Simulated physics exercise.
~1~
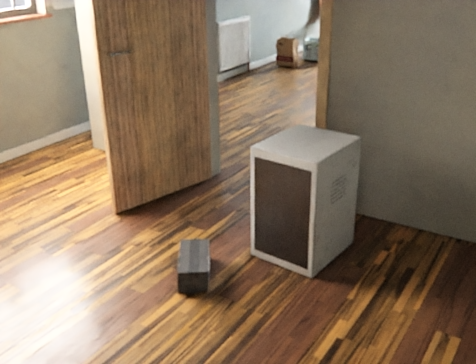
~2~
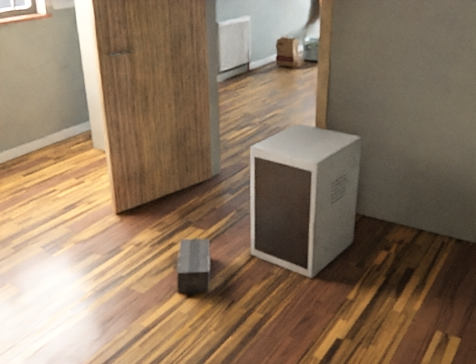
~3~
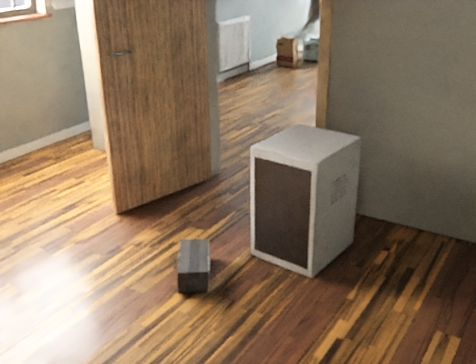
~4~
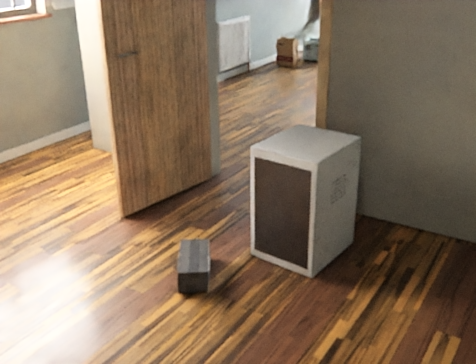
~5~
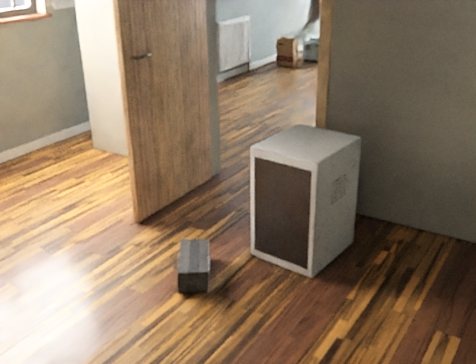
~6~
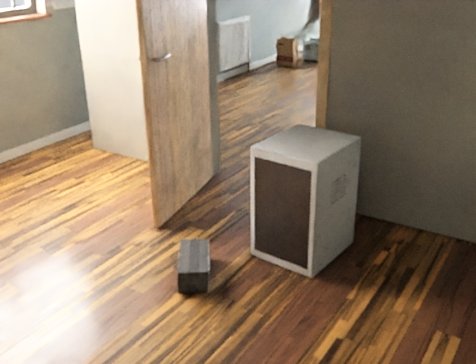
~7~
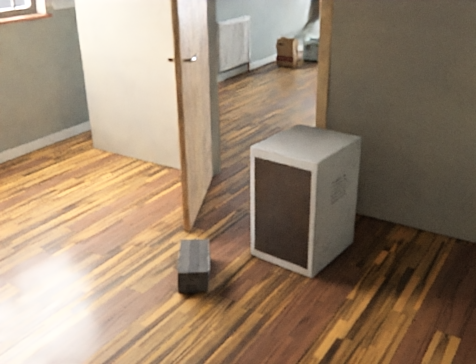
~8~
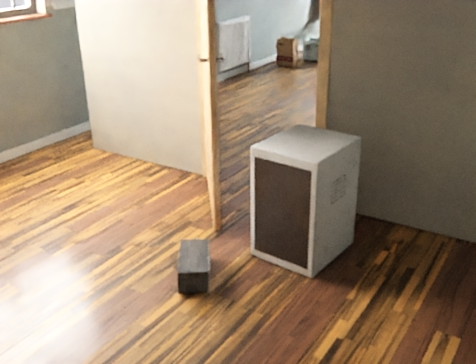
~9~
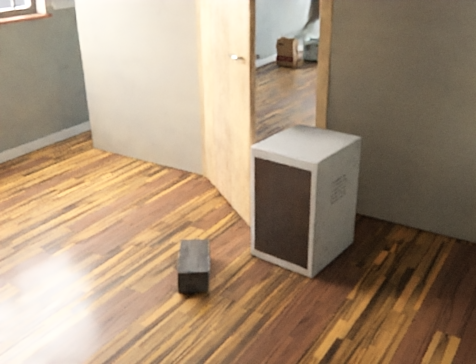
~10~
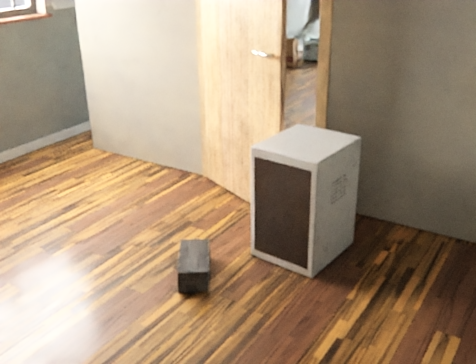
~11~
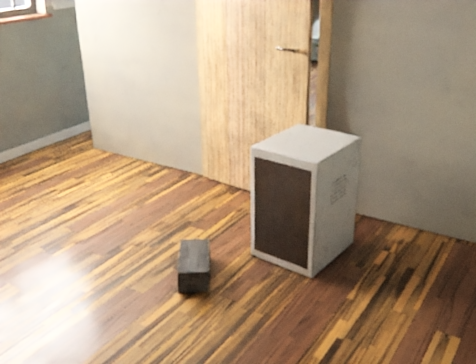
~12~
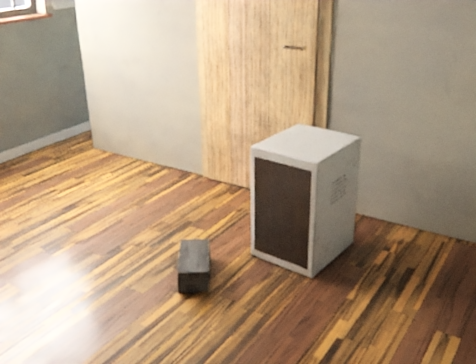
A wooden door swings fully shut behind a white appliance and small grey parcel, both unmoved.
